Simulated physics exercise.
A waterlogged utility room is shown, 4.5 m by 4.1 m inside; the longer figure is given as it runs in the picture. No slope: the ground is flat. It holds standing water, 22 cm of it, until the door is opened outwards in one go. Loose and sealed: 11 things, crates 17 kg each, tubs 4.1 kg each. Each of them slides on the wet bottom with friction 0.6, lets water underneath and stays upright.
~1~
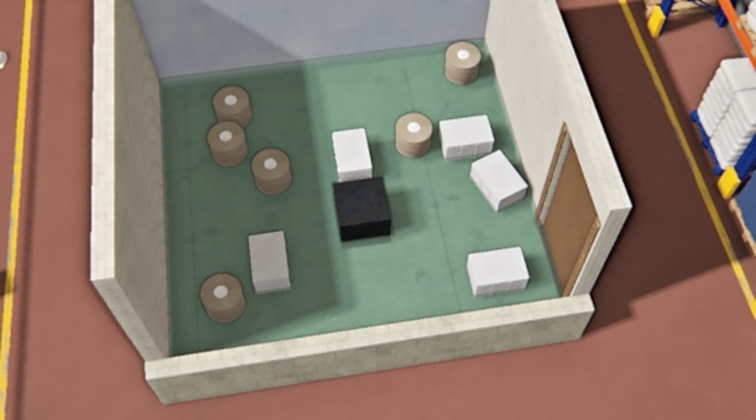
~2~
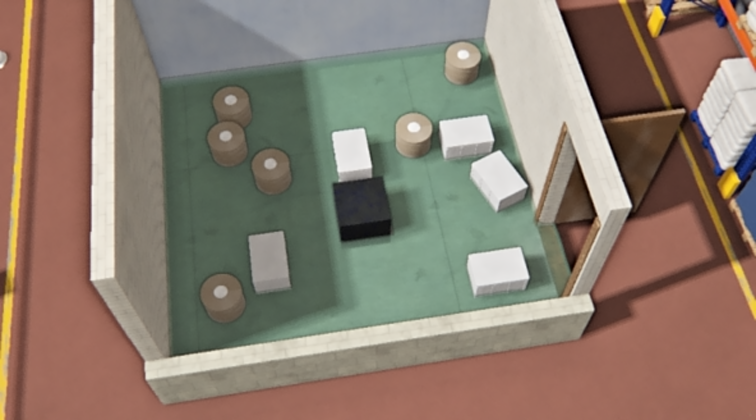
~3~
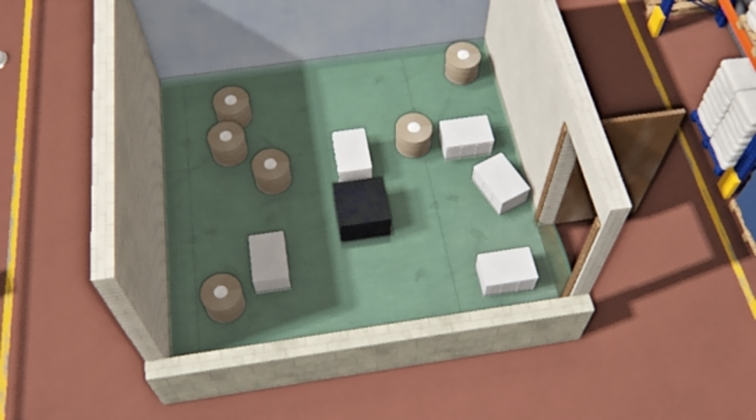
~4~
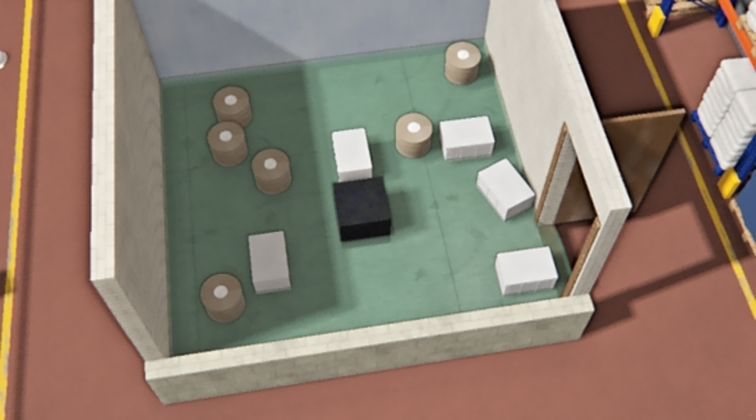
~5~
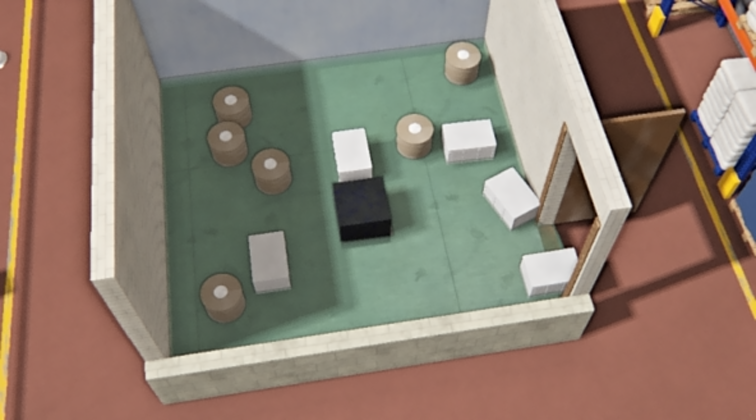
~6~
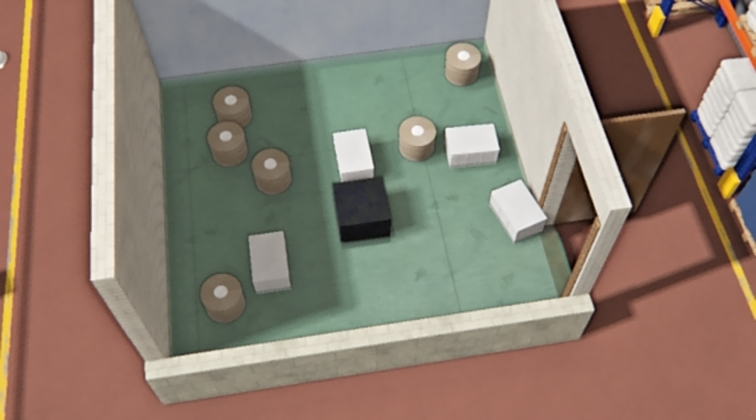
A brown door swings open, then white crates near it drift across the green floor.
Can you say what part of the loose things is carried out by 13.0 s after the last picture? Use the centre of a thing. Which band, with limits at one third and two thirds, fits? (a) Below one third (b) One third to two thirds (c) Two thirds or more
The answer is b.
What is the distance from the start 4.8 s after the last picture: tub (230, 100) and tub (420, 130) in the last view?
20 cm; 120 cm.
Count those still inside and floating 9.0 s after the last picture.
That would be 7 of them.
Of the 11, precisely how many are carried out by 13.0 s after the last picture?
Adding them up, I get 5.
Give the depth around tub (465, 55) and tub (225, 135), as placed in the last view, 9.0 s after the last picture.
I'd put it at 15 cm and 15 cm respectively.
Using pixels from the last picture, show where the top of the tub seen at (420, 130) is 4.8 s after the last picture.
Estimated pixel: About (485, 196).
Then, 1.0 s after the last picture 2 of 11 are out; 9 afloat.
Then, 4.8 s after the last picture 3 of 11 are out; 8 afloat.
Then, 9.0 s after the last picture 4 of 11 are out; 7 afloat.
Then, 13.0 s after the last picture 5 of 11 are out; 6 afloat.
